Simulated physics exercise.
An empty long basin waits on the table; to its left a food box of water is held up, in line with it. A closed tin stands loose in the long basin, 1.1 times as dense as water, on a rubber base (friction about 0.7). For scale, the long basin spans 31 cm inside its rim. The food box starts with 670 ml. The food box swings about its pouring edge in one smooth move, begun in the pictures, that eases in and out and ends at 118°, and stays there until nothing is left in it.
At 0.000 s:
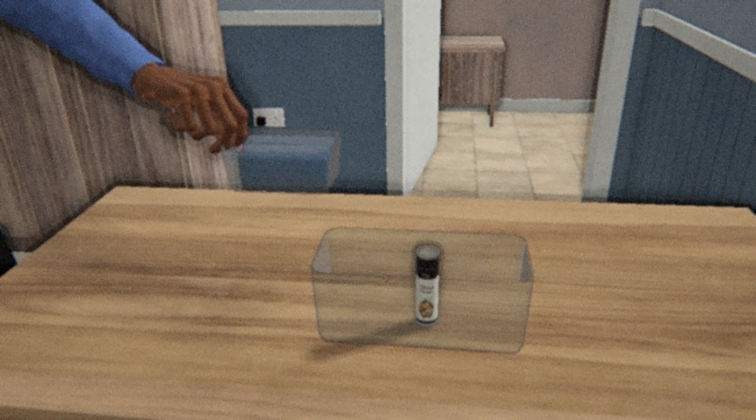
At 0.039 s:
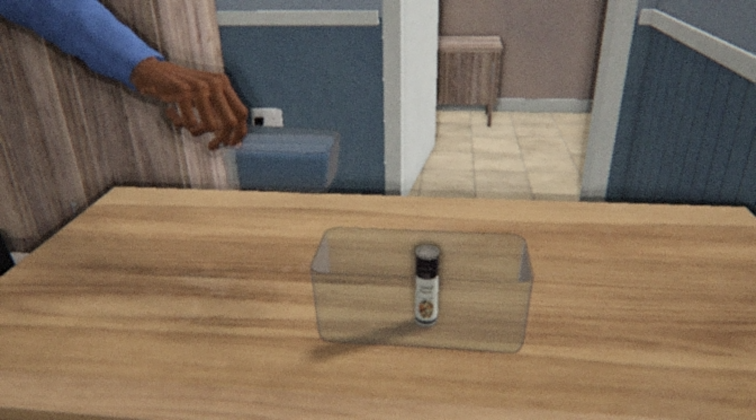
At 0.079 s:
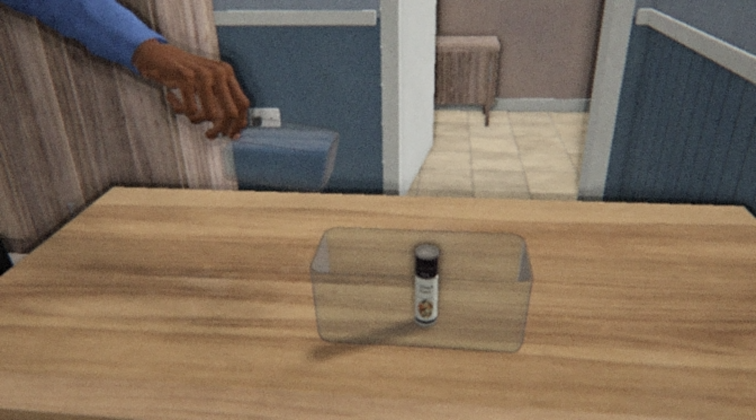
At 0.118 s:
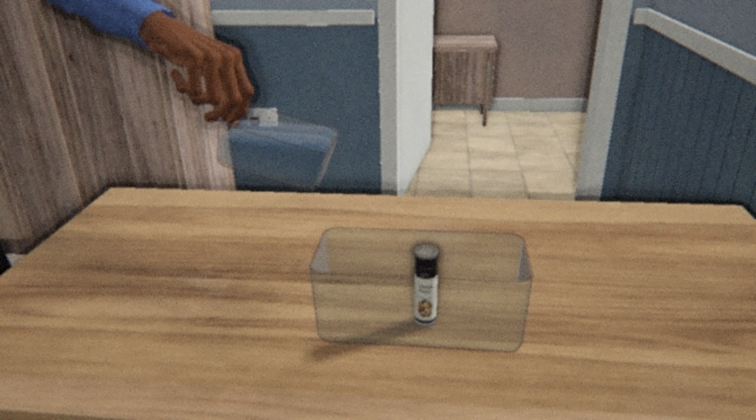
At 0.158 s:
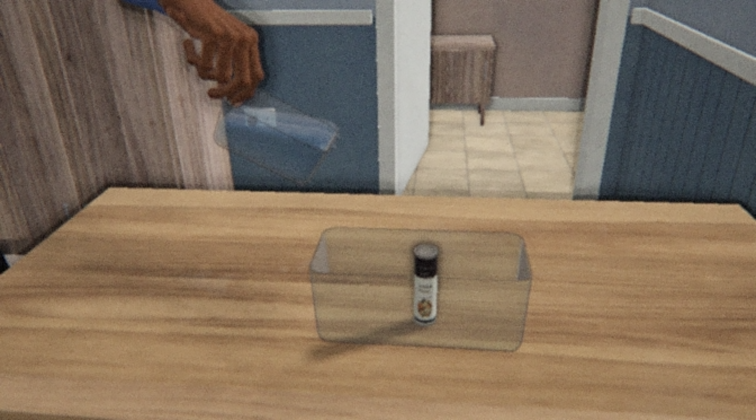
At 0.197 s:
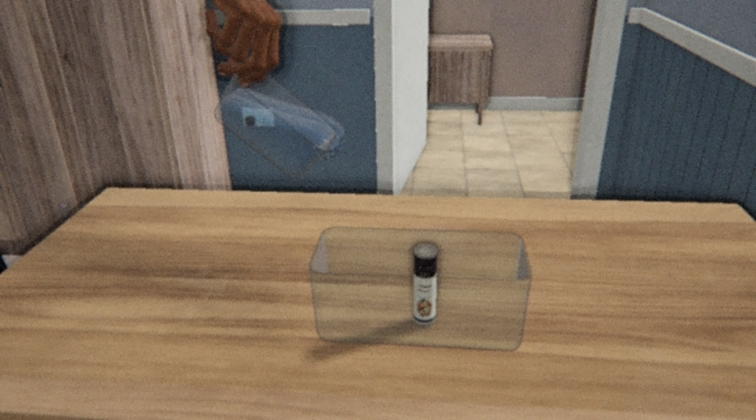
A clear box of water, held up by a hand at the left, tilted steadily further to the right, while a small dark-capped container stood still in a clear basin on the wooden table.
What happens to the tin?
The tin remains upright.
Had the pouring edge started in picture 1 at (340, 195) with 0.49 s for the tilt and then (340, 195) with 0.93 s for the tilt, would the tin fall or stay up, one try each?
First it topples; then it topples.
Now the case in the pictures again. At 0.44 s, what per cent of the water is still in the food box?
About 18 per cent.
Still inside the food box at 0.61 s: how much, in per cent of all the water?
About 0 per cent.
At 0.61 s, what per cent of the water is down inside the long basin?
Some 88 per cent.
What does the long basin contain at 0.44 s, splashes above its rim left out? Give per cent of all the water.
About 10 per cent.
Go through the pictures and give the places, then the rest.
Tilt 0°; pouring edge (335, 143); surface from (234, 144) to (334, 147); the long basin's rim runs from (319, 249) to (529, 259); the tin's top is at (428, 255), in the first picture.
Tilt 2°; pouring edge (335, 143); surface from (233, 143) to (334, 145), in the second picture.
Tilt 7°; pouring edge (334, 143); surface from (232, 138) to (334, 141), in the third picture.
Tilt 16°; pouring edge (333, 143); surface from (229, 129) to (333, 138); 1 per cent is over the edge, in the fourth picture.
Tilt 28°; pouring edge (332, 143); surface from (228, 113) to (330, 135); 5 per cent is over the edge, in the fifth picture.
Tilt 41°; pouring edge (331, 143); surface from (230, 94) to (314, 119); 9 per cent is over the edge, in the sixth picture.
After 0.44 s the tilt is 114° and 17 per cent is still to pour; the tin stands where it began.
After 0.61 s the tilt is 118° and 0 per cent is still to pour; the tin stands where it began.
After 0.79 s the tilt is 118° and 0 per cent is still to pour; the tin stands where it began.
After 0.99 s the tilt is 118° and 0 per cent is still to pour; the tin stands where it began.
In the end the tin stands where it began.
